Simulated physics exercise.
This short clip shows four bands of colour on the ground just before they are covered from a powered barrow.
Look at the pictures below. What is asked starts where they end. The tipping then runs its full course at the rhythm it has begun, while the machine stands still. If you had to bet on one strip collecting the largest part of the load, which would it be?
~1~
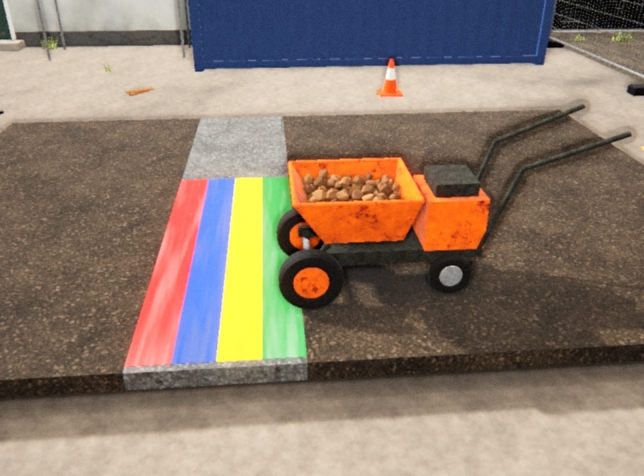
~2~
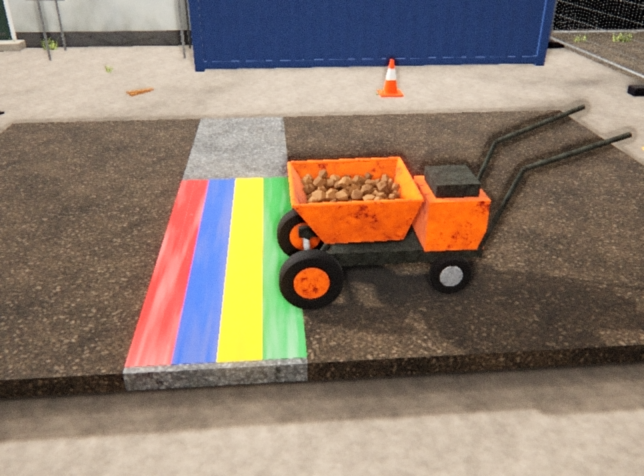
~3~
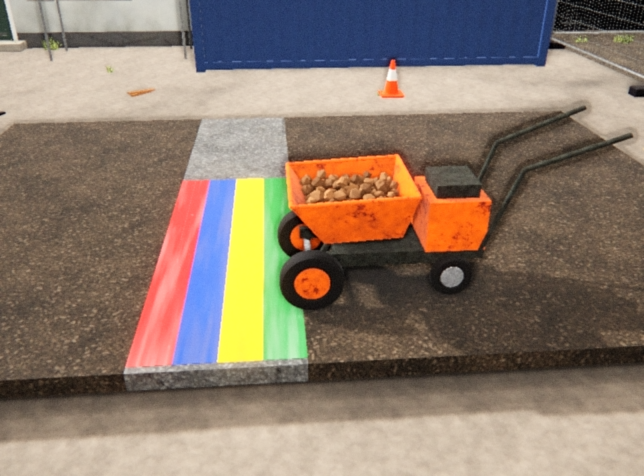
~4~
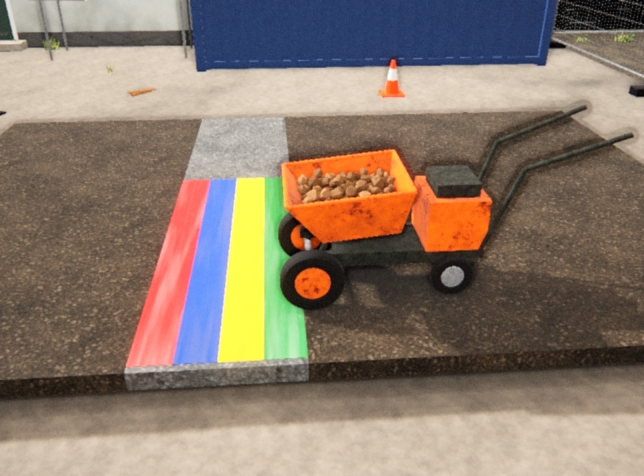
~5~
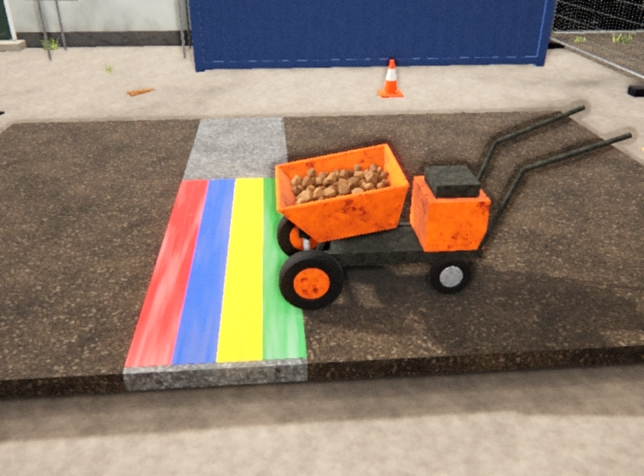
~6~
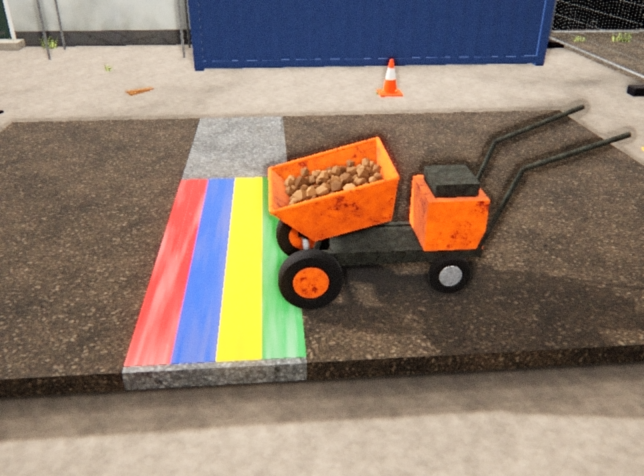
I would bet on the blue strip.
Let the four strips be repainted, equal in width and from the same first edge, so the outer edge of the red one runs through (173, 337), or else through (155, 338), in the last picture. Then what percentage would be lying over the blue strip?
In order, 30 % and 40 %.
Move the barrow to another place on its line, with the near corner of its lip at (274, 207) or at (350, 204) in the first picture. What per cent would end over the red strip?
40 % and 0 %.
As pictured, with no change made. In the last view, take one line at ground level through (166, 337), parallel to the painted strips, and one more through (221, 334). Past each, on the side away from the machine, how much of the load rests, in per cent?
The first gives 30 %, the second 90 %.
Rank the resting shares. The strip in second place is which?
The red one.
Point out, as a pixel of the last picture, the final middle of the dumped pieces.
The centre settles at about (196, 282).
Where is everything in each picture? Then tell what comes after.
In the first frame, lip of the skip at (295, 206), level; top of the load at (355, 191), clay clods; green strip at (283, 328); yellow strip at (241, 330); blue strip at (198, 332); red strip at (155, 335).
In the second frame, lip of the skip at (294, 206), level; top of the load at (355, 191).
In the third frame, lip of the skip at (292, 208), tipped barely; top of the load at (353, 190).
In the fourth frame, lip of the skip at (287, 209), tipped a little; top of the load at (361, 187).
In the fifth frame, lip of the skip at (280, 211), tipped a little; top of the load at (364, 188).
In the sixth frame, lip of the skip at (272, 213), tipped clearly; top of the load at (357, 183); green strip at (282, 328); yellow strip at (240, 330); blue strip at (198, 332); red strip at (155, 334).
Soon, skip tipped steeply; all in the skip.
A while on, skip tipped right over; nearly all in the skip; a small part over the blue strip; a stray few falling.
Towards the end, skip tipped right over; about a quarter in the skip; a stray few over the yellow strip; about a third over the blue strip; about a quarter over the red strip; a small part off the paint.
Finally, skip tipped right over; a stray few in the skip; none over the green strip; a small part over the yellow strip; about half over the blue strip; about a quarter over the red strip; a small part off the paint.
